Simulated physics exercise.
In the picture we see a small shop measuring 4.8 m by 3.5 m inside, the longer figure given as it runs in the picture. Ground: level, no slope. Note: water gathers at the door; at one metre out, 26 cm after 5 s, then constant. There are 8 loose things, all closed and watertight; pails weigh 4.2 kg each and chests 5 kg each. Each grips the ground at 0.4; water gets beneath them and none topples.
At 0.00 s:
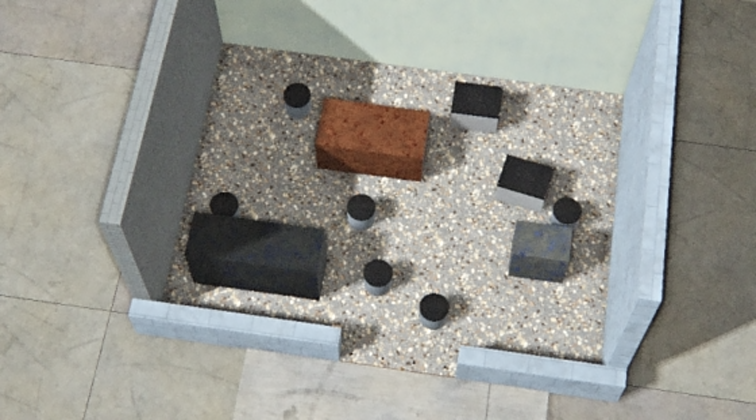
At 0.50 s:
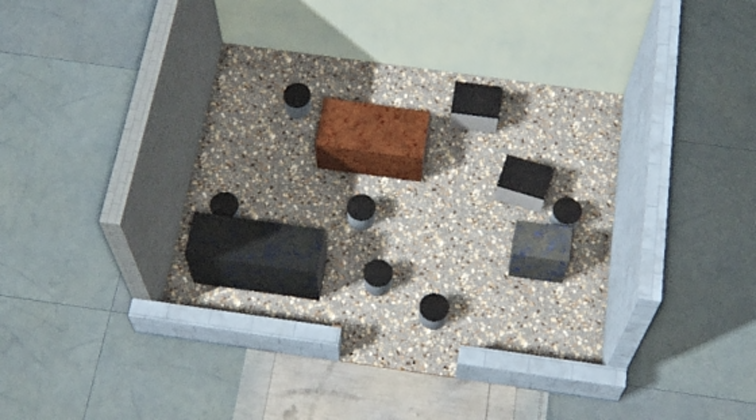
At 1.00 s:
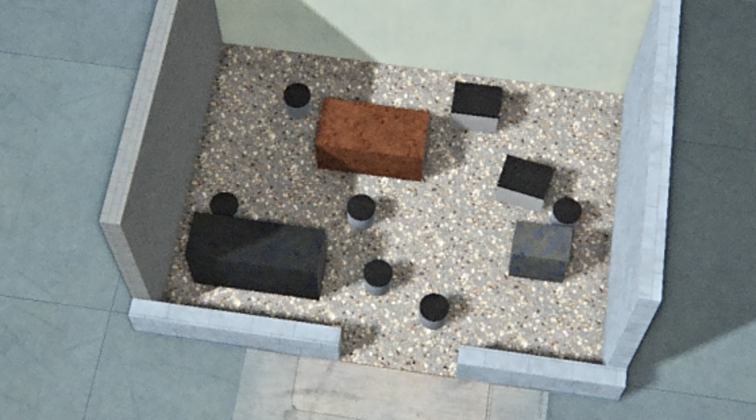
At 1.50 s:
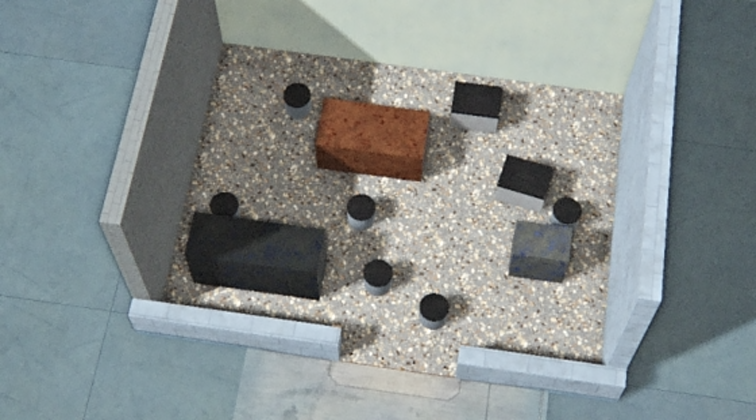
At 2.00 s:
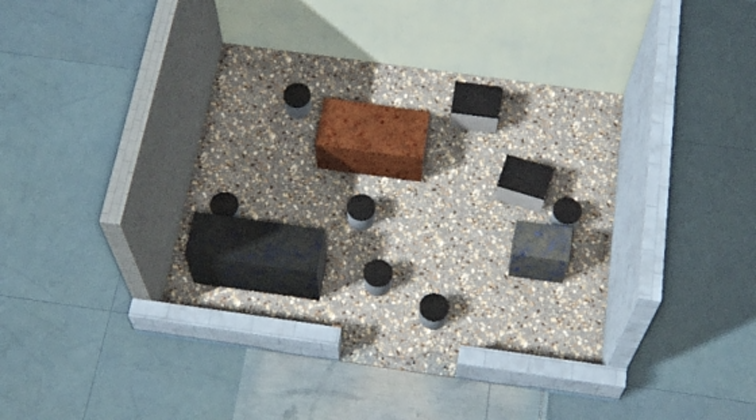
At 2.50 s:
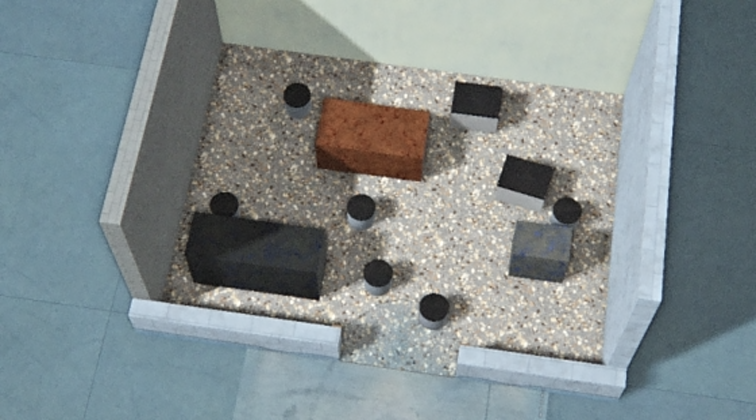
Small roofless shop holding blocks and dark-topped cylinders standing still as shallow water spreads over the paving outside and reaches the doorway.
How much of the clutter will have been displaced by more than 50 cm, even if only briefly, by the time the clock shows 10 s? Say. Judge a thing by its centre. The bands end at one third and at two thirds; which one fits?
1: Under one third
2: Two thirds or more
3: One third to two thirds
(2) Two thirds or more.
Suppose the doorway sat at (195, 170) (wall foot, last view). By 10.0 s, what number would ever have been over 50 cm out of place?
Count: 8.
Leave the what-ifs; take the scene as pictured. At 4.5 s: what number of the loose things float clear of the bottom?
At that instant the tally stands at 0.
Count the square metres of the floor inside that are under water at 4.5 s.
The covered patch comes to about 6.0 m2.
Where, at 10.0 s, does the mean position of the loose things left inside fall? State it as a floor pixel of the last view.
Around (372, 166).
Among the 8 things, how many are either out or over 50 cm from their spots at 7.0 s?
Tally at that time: 4.
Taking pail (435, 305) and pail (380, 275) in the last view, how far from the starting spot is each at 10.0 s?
Net displacement, in order: 300 cm; 200 cm.
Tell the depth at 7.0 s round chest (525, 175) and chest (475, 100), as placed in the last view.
Roughly 16 and 12 cm.
After 3.5 s 0 of 8 are over 50 cm from their spots; 0 afloat.
After 4.5 s 2 of 8 are over 50 cm from their spots; 0 afloat.
After 7.0 s 4 of 8 are over 50 cm from their spots; 5 afloat.
After 10.0 s 7 of 8 are over 50 cm from their spots, and 7 have been at some point; 8 afloat.
